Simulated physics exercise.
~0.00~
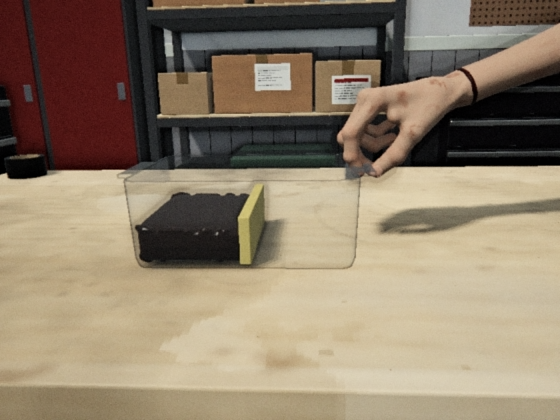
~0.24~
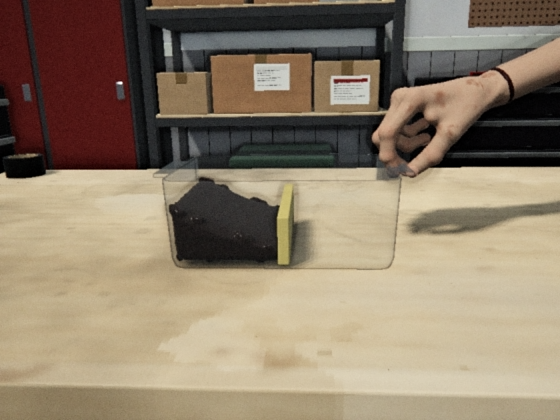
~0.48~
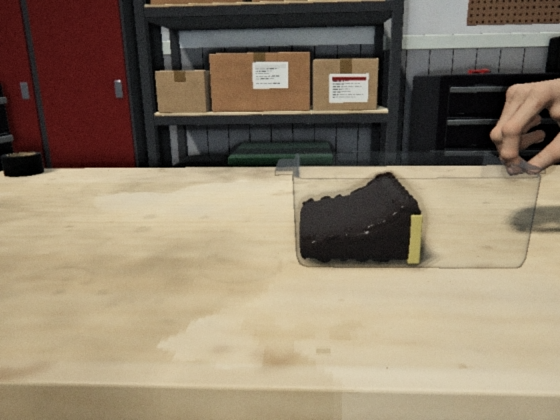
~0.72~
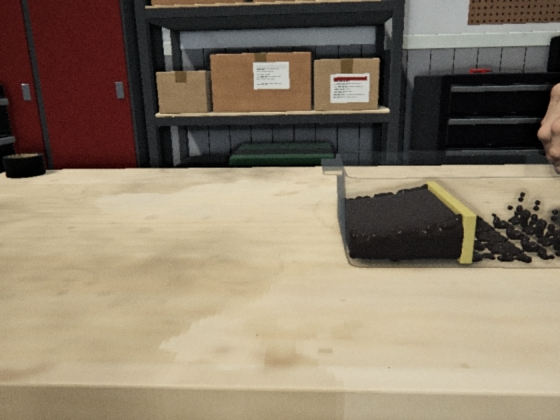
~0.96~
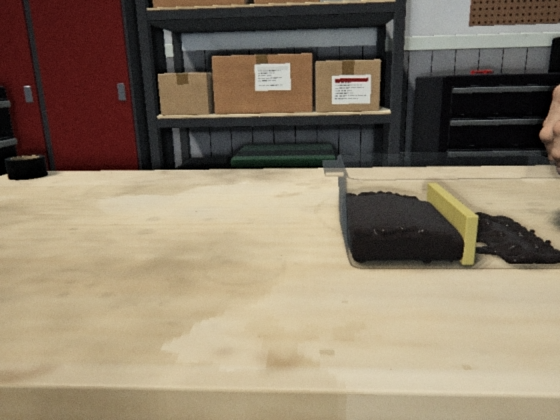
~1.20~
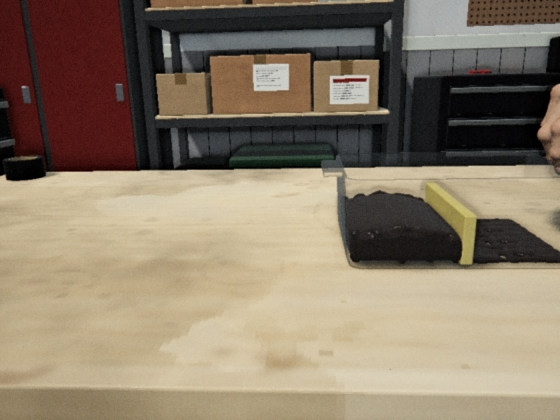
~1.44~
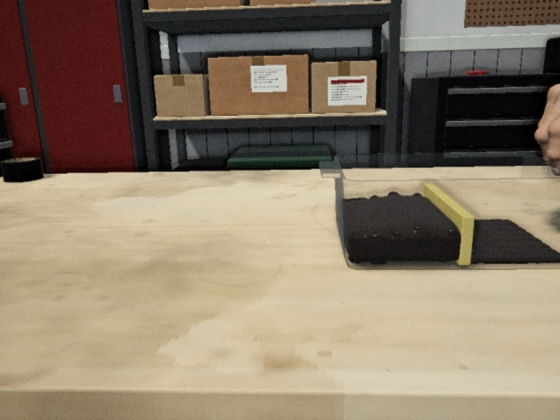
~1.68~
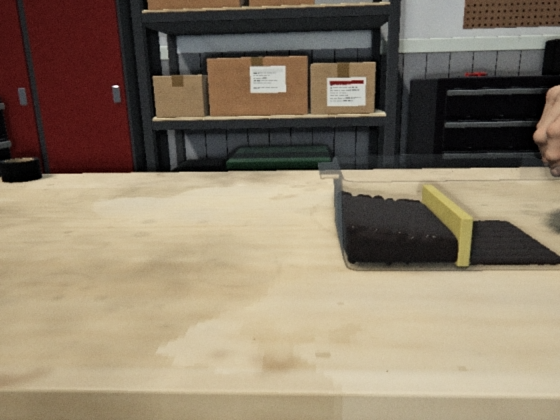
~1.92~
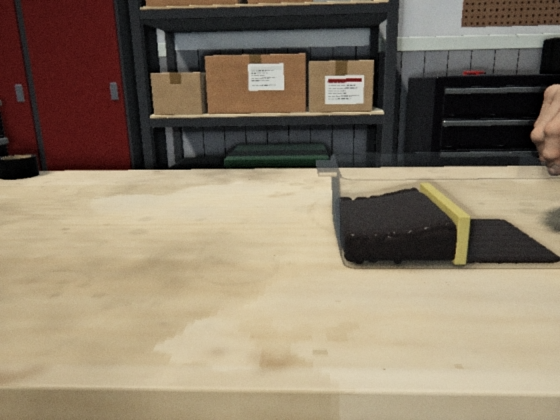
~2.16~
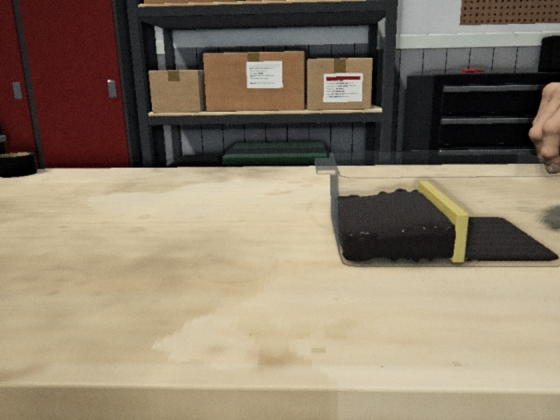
On a wooden workbench before shelves of cardboard boxes, a hand pulls a clear open tub to the right as the dark contents left of its yellow divider slosh, some spilling to the other side. The tub stops and the contents settle, most still on the left.
